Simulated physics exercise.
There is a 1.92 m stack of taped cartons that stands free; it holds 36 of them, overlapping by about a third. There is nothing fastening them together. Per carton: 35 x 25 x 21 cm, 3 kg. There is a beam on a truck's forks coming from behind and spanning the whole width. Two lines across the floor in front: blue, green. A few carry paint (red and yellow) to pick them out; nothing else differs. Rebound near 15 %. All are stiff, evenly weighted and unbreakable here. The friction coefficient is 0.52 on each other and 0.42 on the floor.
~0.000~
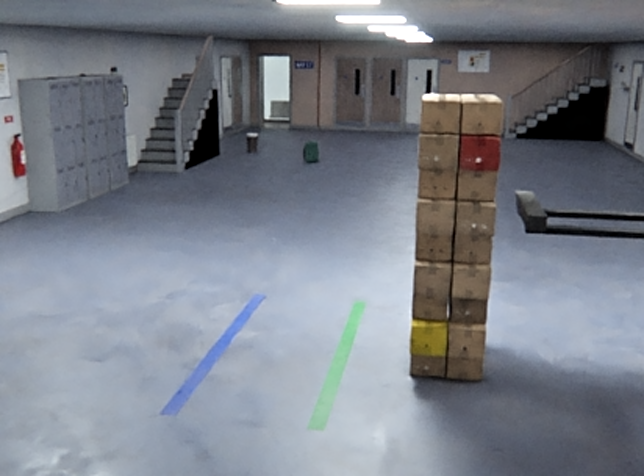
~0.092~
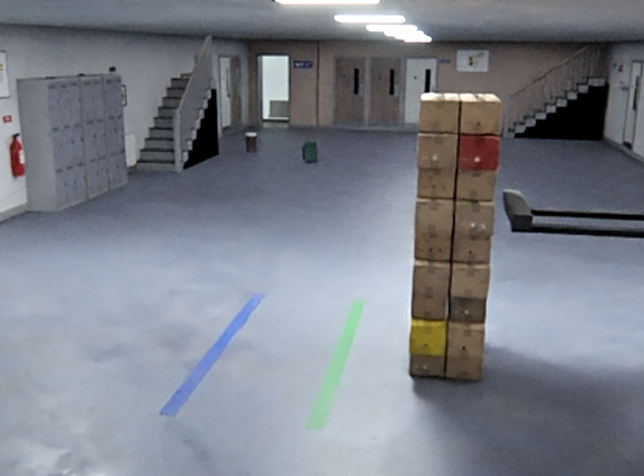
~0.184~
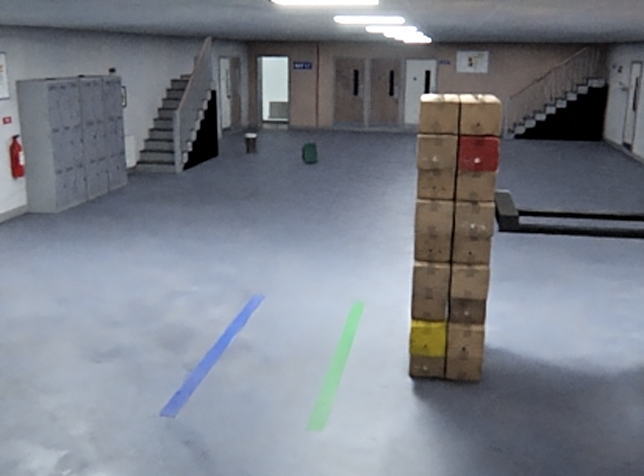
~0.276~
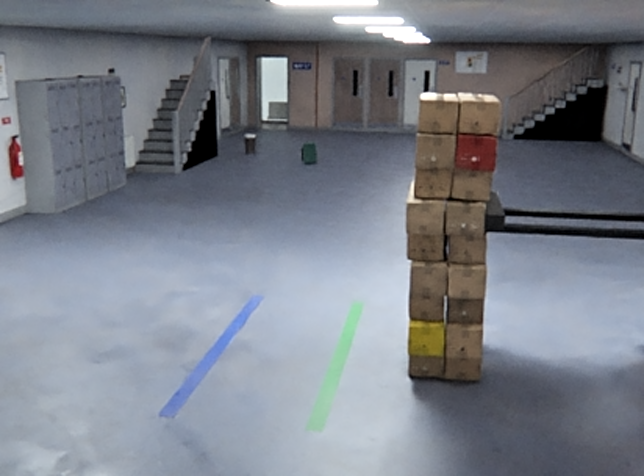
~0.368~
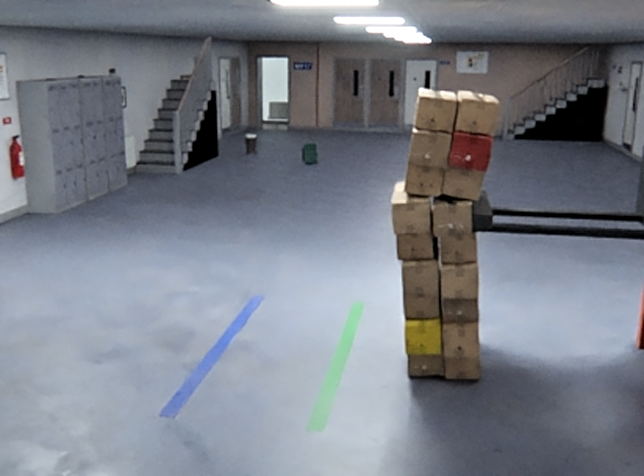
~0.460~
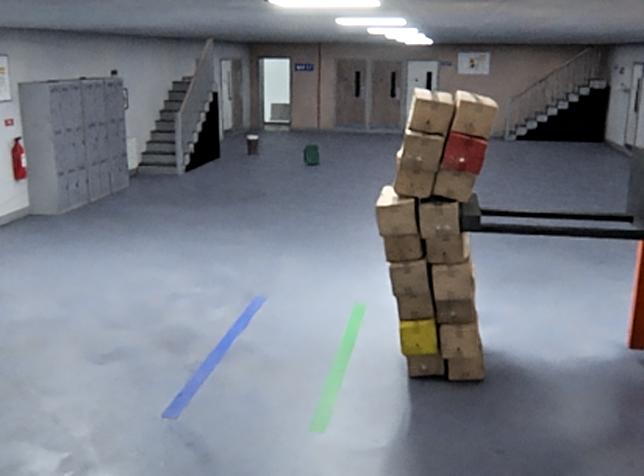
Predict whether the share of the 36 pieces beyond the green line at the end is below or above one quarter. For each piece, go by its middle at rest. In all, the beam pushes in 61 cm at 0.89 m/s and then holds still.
It is above one quarter.
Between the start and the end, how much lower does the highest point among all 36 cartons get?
The top ends up some 45 cm lower.
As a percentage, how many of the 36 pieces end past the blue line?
Roughly 20 per cent of them.
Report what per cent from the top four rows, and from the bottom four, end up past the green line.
The top part comes to 60 per cent, the bottom part to 20 per cent.
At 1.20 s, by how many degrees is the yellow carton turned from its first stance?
Angle at that time, about 90 degrees.
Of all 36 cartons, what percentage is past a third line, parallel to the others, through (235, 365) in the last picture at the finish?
Share past the line: Close to 30 per cent.
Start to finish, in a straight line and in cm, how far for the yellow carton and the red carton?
Displacement in cm - yellow: 50; red: 170.
By 0.62 s, none of the 36 cartons past the green line, 36 disturbed; red carton tilted 24°; yellow carton tilted 18°.
By 0.88 s, 5 of the 36 cartons past the green line; red carton tilted 49°, 10 cm lower; yellow carton tilted 38°.
By 1.20 s, 18 of the 36 cartons past the green line; yellow carton on its side; red carton on its side.
By 1.84 s, 18 of the 36 cartons past the green line; yellow carton on its side; red carton tilted 59°, 1.36 m lower.
When it is over (3.1 s), 18 of the 36 cartons past the green line; yellow carton on its side; red carton 1.49 m lower. That is 50 per cent. In pixels of the last frame, middles, yellow carton near (363, 355), red carton near (360, 395).
